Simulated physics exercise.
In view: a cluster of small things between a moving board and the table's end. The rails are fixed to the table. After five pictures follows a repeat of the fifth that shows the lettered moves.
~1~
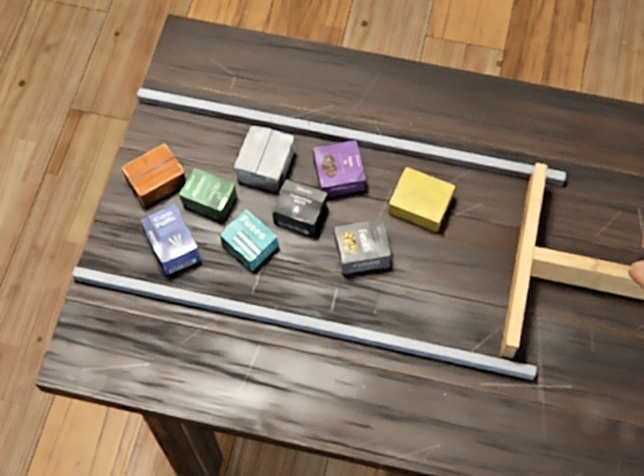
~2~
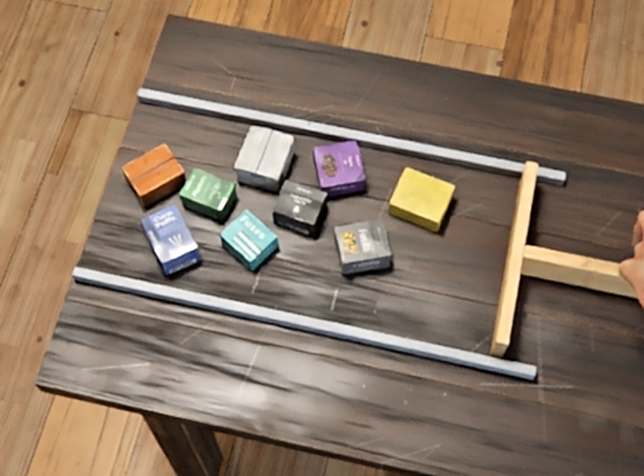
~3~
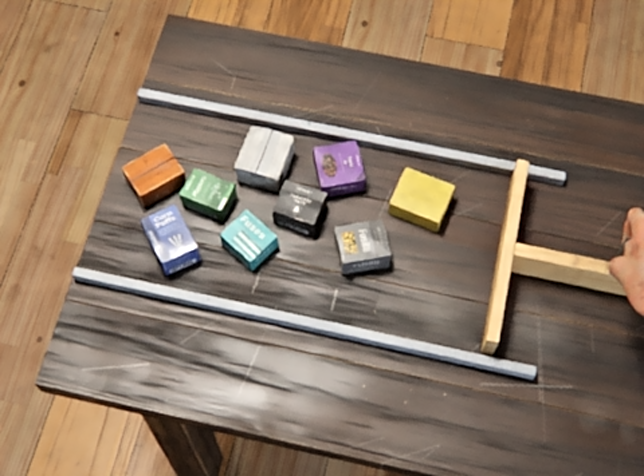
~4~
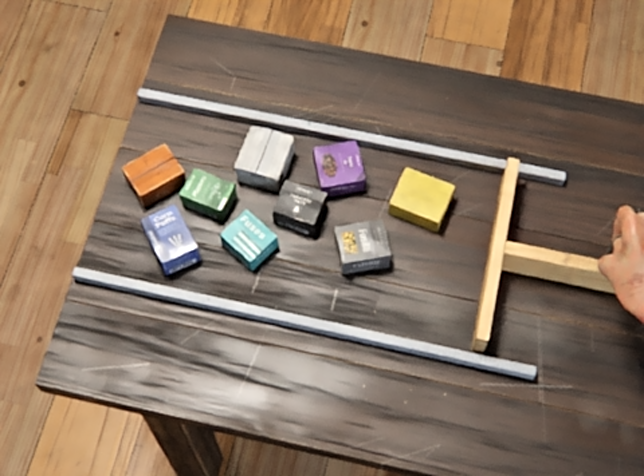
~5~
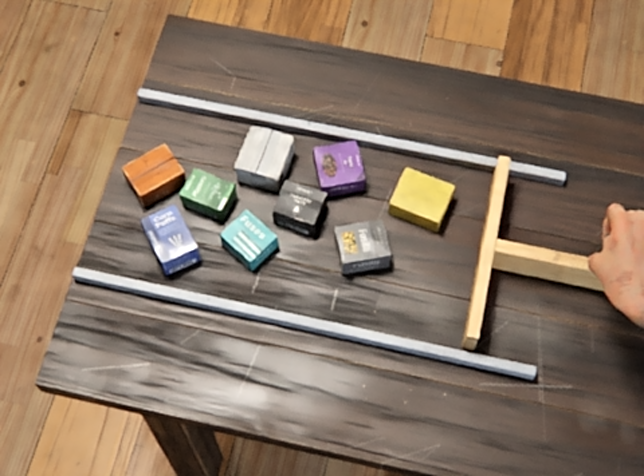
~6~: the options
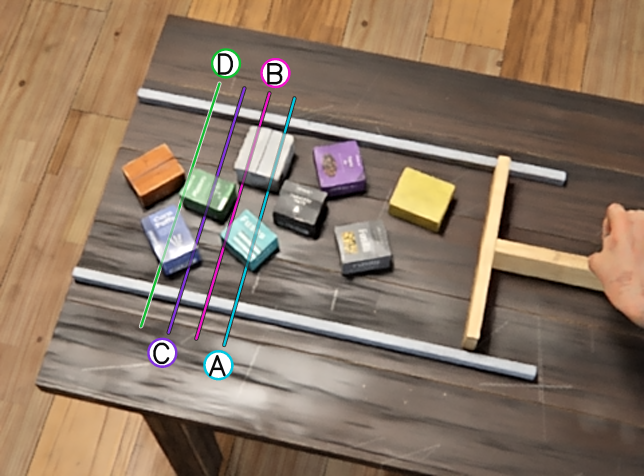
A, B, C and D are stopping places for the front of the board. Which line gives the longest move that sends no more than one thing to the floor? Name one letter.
Stop at B.
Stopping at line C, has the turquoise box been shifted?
Yes.
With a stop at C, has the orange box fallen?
By then, yes.
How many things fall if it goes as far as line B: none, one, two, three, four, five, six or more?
In all, one.
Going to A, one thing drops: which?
The orange box.
On the marked copy, A at (261, 215); B at (235, 209); C at (209, 204); D at (182, 198).
Taking B. A third of the way, board (397, 224); purple packet (324, 162); yellow block (372, 193).
Two thirds of the way, board (305, 205); orange box (131, 175); white box (195, 147).
When it is over, board (237, 191); orange box over the edge; white box (132, 133); one fallen.
As for the rest, A is within the limit but short; C drops three; D drops three.
